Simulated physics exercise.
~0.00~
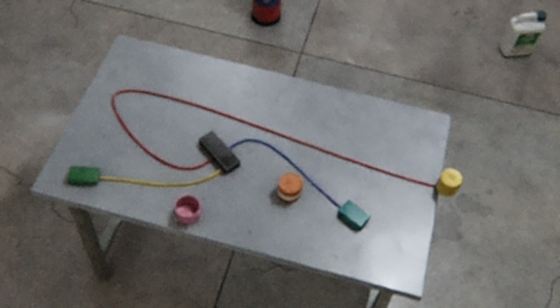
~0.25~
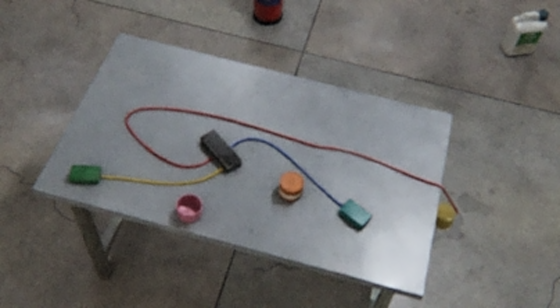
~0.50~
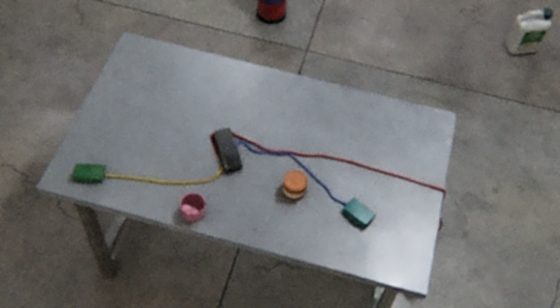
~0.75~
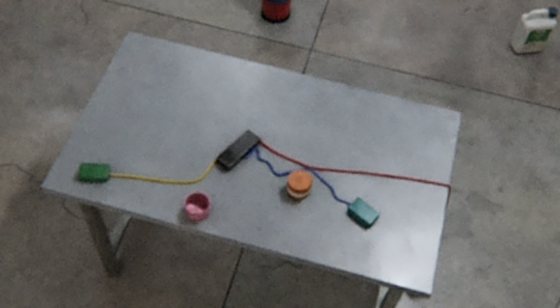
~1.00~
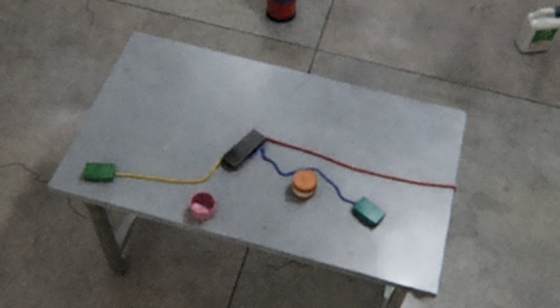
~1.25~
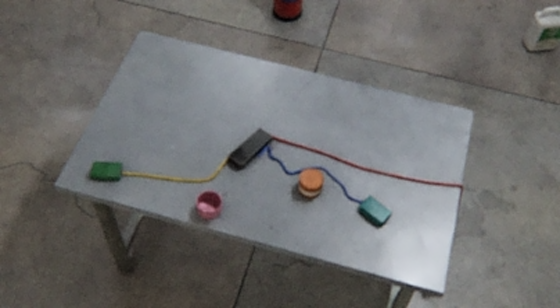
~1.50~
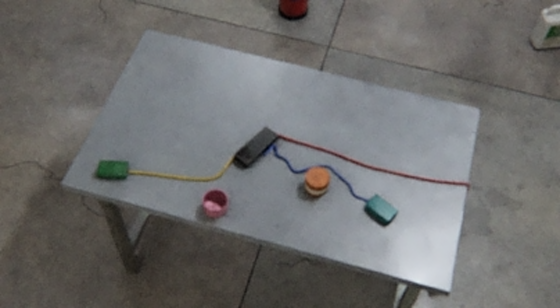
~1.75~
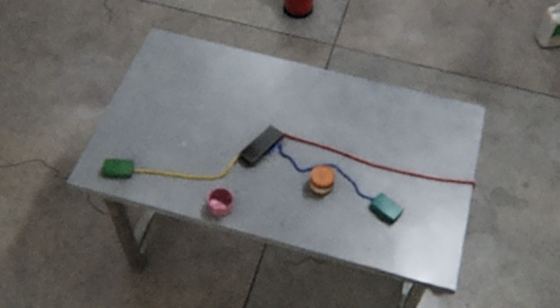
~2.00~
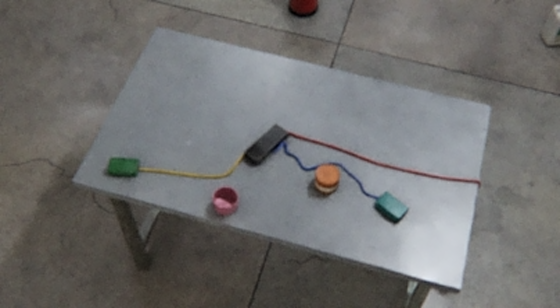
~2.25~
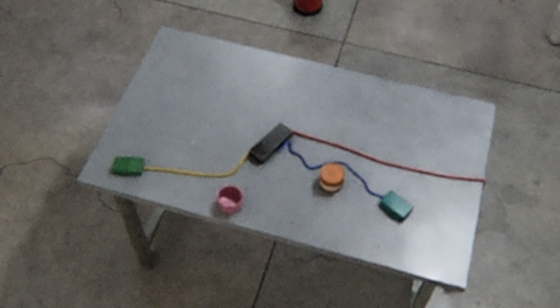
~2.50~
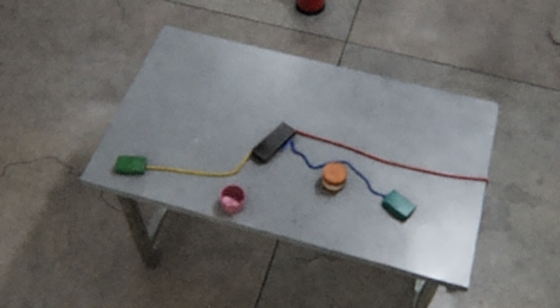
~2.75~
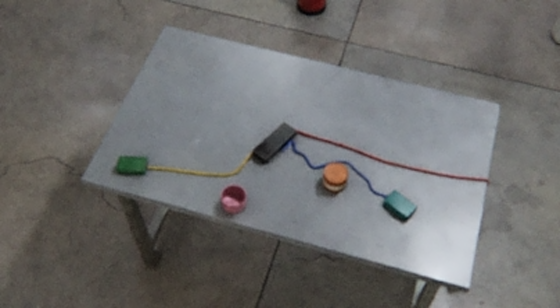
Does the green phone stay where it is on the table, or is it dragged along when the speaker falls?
The green phone stays in its place at the left of the table. Only the black strip and the cables visibly shift on the tabletop.
At the start, a black power strip lies on a grey table between a green phone and a teal drive, with a pink mug and an orange tin nearby, while a yellow speaker sits at the right edge on a looping red cable. The speaker drops over the side and goes out of view, drawing the red loop across the tabletop. The cable straightens and the strip swivels and shifts a little to the right, leaving the blue cable wavy. Everything then lies still as the view pans slightly left. At the end, the red cable runs from the strip over the edge.
